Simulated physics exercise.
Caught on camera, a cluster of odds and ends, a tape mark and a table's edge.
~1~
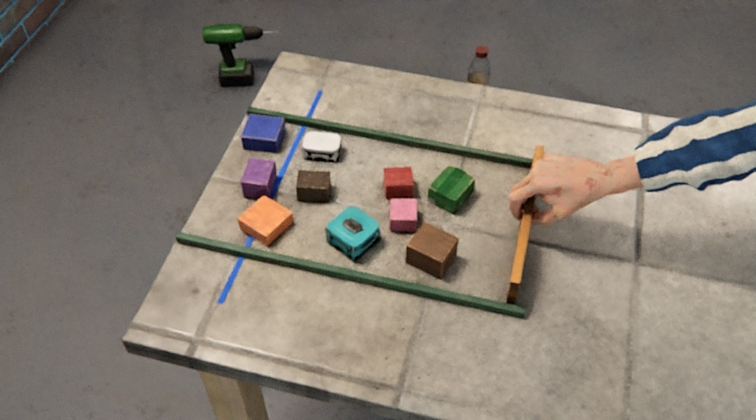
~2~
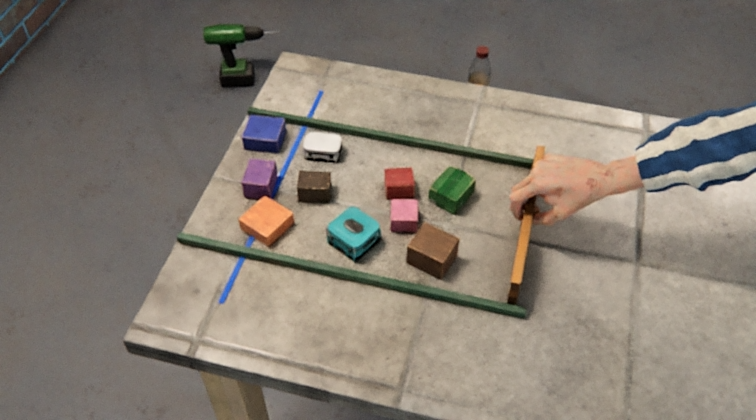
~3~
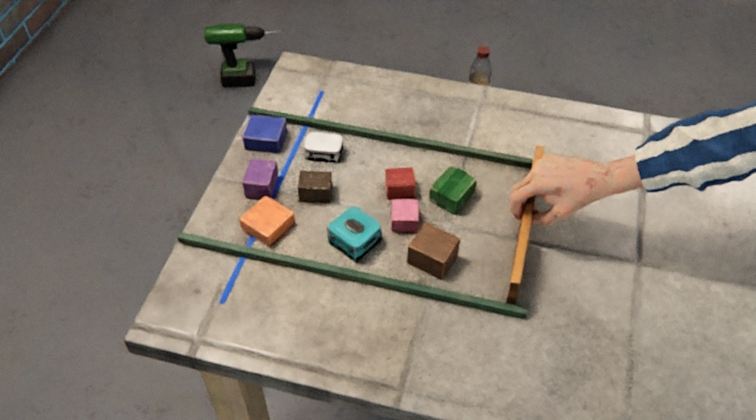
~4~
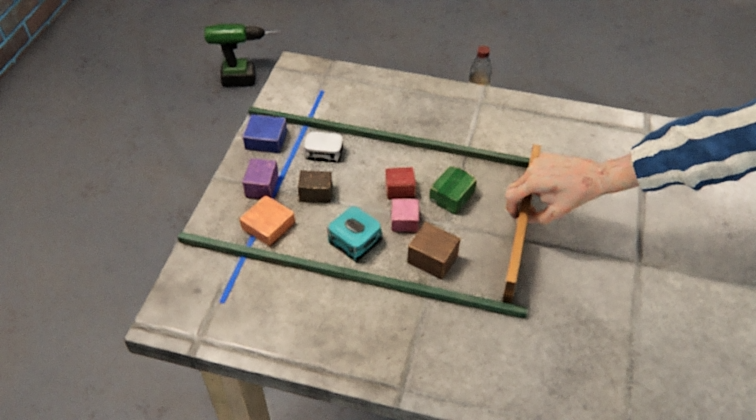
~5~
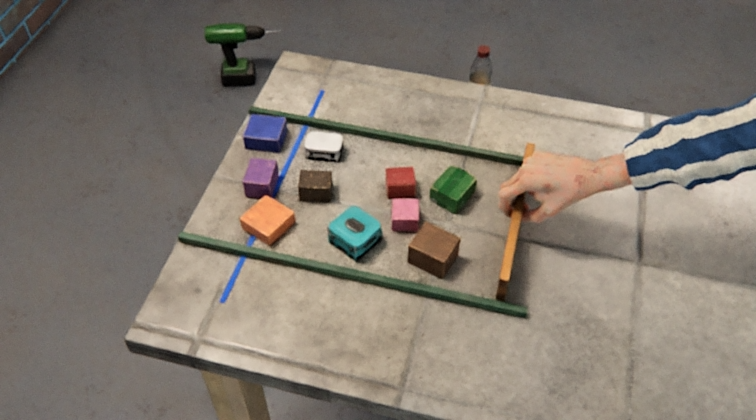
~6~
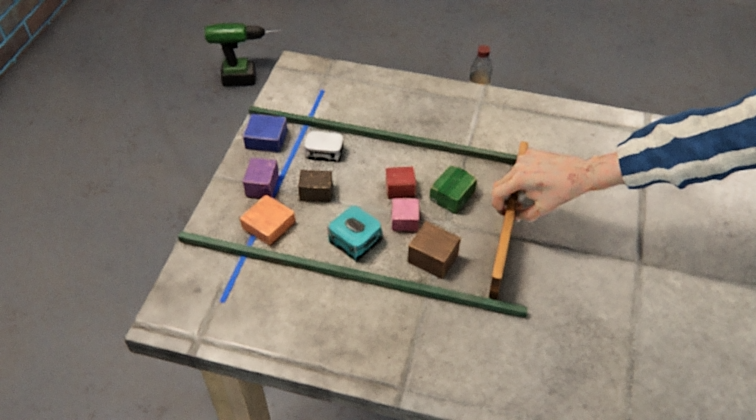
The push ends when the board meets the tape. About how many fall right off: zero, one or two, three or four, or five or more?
The number that fall off is one or two.
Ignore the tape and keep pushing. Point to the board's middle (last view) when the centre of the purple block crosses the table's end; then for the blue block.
Its middle is around (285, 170) and around (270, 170).
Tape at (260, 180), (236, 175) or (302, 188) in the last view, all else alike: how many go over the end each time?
The counts: 4, 6 and 0.
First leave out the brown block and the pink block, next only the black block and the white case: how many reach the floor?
The counts: 0 and 1.
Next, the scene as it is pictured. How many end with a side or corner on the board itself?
4 of them.
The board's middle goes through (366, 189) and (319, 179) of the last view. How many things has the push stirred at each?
By then 6, and 9.
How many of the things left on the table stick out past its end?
That would be 2.
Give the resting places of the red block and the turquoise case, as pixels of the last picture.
First (245, 150), then (205, 204).
Soon after, none off yet; blue block at rest near (266, 133); purple block at rest near (261, 178); orange block at rest near (268, 220).
After that, none off yet; blue block at rest near (266, 133); purple block at rest near (261, 178); orange block displaced about its own width near (235, 216).
In the end, the number that fall off is one or two; gone, orange block and purple block.
